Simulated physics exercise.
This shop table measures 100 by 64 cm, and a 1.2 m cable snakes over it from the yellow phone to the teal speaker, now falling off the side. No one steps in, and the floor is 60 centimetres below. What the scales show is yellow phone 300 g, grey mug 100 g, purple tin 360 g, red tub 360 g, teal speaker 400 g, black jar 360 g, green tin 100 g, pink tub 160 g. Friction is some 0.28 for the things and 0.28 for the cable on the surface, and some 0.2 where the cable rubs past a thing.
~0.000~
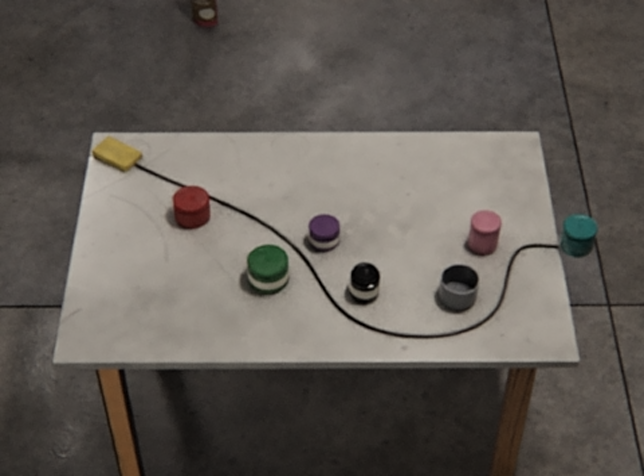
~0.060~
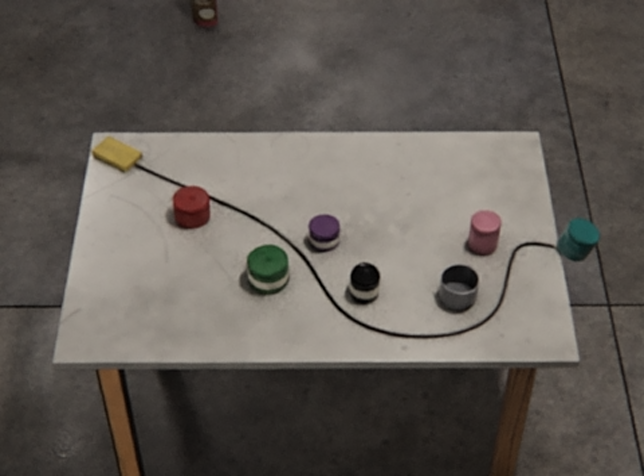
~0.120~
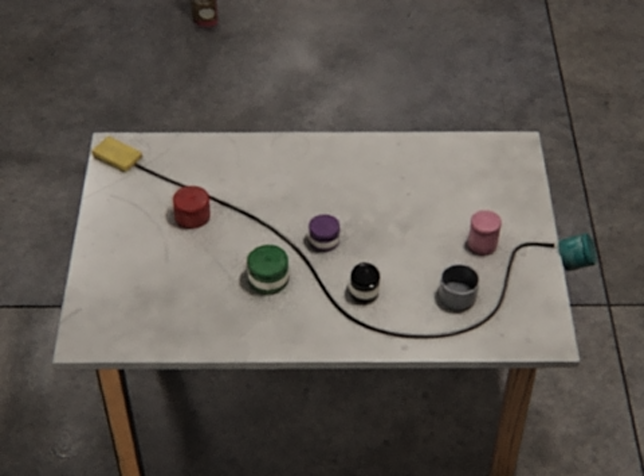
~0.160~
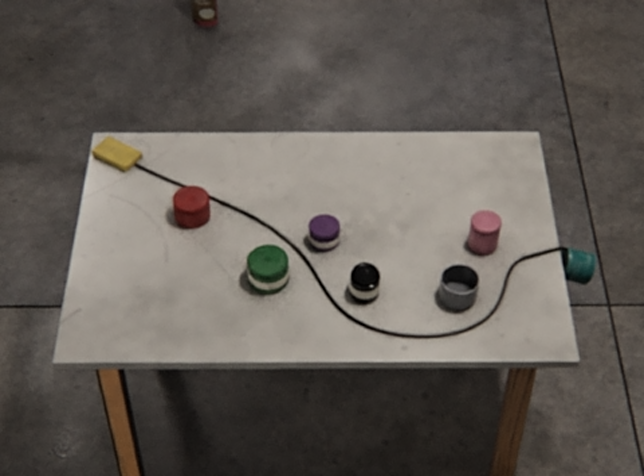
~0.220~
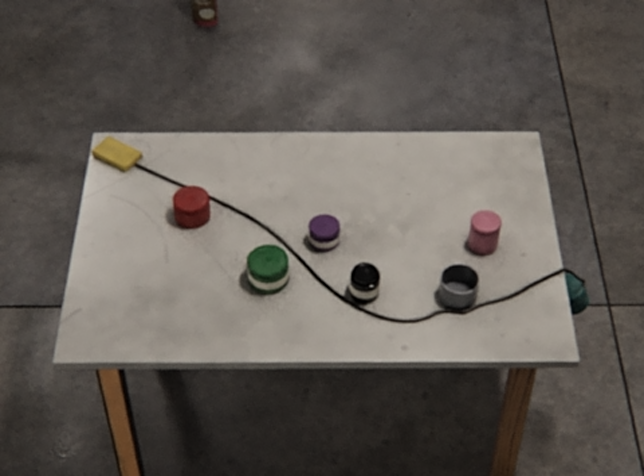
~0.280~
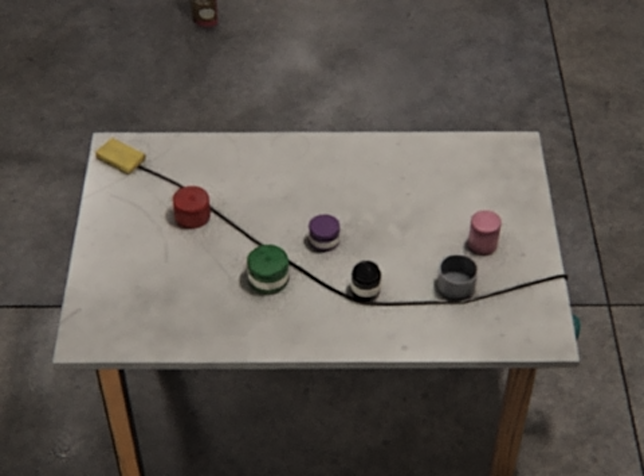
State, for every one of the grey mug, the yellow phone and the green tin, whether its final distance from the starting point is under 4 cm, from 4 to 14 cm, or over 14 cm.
Result: The grey mug will go a great distance; the yellow phone will go a great distance; the green tin will scarcely budge.
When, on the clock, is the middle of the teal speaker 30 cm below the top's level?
That is: 0.36 s.
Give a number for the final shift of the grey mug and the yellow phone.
Grey mug: 25 cm; yellow phone: 45 cm.
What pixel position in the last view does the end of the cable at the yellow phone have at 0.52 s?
Roughly at pixel (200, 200).
At 0.5 s, the cable's tail end at (200, 200); grey mug 22 cm off its start, yellow phone 18 cm off its start, teal speaker over the edge.
At 0.7 s, the cable's tail end at (292, 218); yellow phone 38 cm off its start, grey mug 26 cm off its start, teal speaker over the edge.
At 1.0 s, the cable's tail end at (316, 226); yellow phone 44 cm off its start at (292, 218), grey mug 26 cm off its start at (432, 184), teal speaker over the edge.
At 1.2 s, the cable's tail end at (316, 226); yellow phone 44 cm off its start, grey mug 26 cm off its start, teal speaker over the edge.
At 2.4 s, the cable's tail end at (316, 226); yellow phone 44 cm off its start at (292, 218), grey mug 26 cm off its start at (432, 184), green tin 0 cm off its start at (268, 259), teal speaker over the edge.
